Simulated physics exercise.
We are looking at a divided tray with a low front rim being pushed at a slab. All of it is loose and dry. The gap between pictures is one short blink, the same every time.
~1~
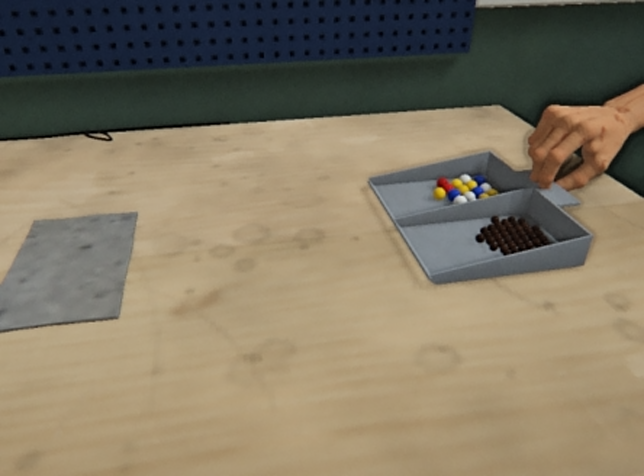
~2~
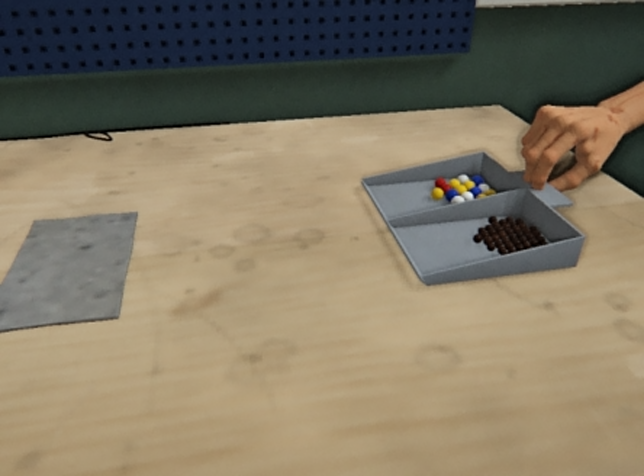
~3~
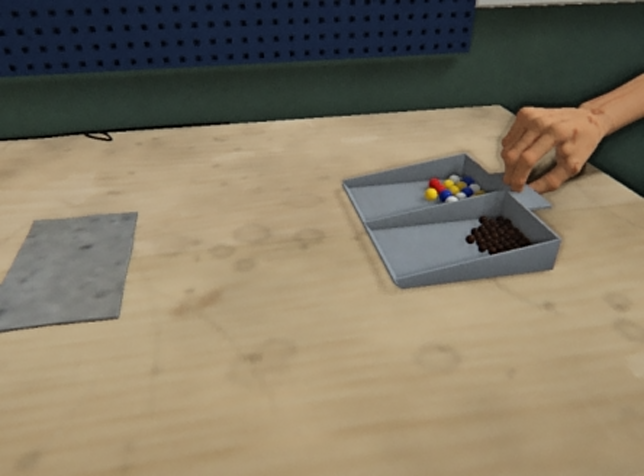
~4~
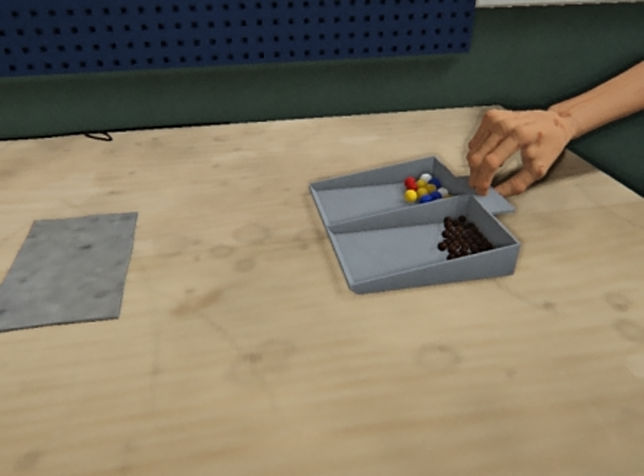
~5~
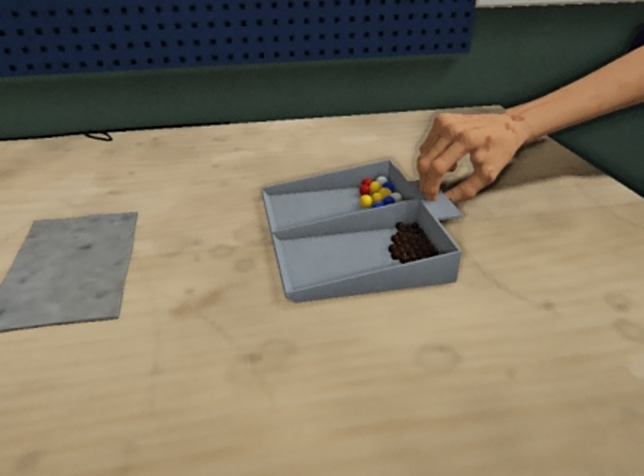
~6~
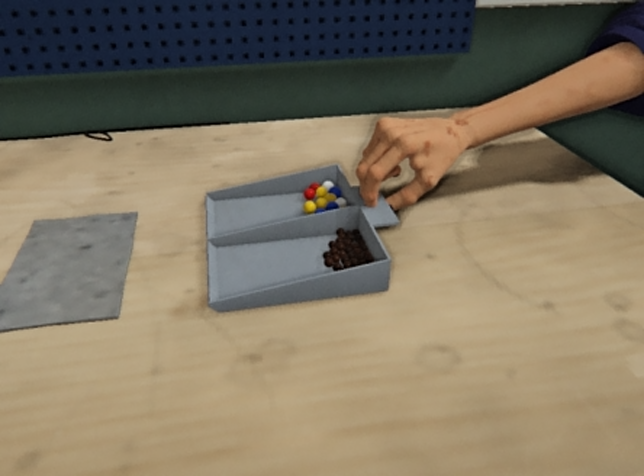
Divided gray tray holding colorful marbles and small dark balls sliding left across a wooden table, pushed by a hand.
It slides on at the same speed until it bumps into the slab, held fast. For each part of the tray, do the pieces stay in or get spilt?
The near lot gets partly spilt; the far lot gets partly spilt.
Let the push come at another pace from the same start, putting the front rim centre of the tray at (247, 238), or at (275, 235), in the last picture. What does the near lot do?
It does not all stay in in the first try and does not all stay in in the second.
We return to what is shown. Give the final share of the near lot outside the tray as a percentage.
Share: Approx. 50 in a hundred.
Then, 0.04 s past the last view, tray still sliding, front rim near (162, 247); near lot all inside; far lot all inside.
Then, 0.18 s past the last view, tray stopped at the slab; near lot a small part out of the tray; far lot about a quarter out of the tray.
Then, 0.39 s past the last view, tray stopped at the slab; near lot about half out of the tray; far lot about two thirds out of the tray.
Finally, tray stopped at the slab; near lot about half out of the tray; far lot about two thirds out of the tray.
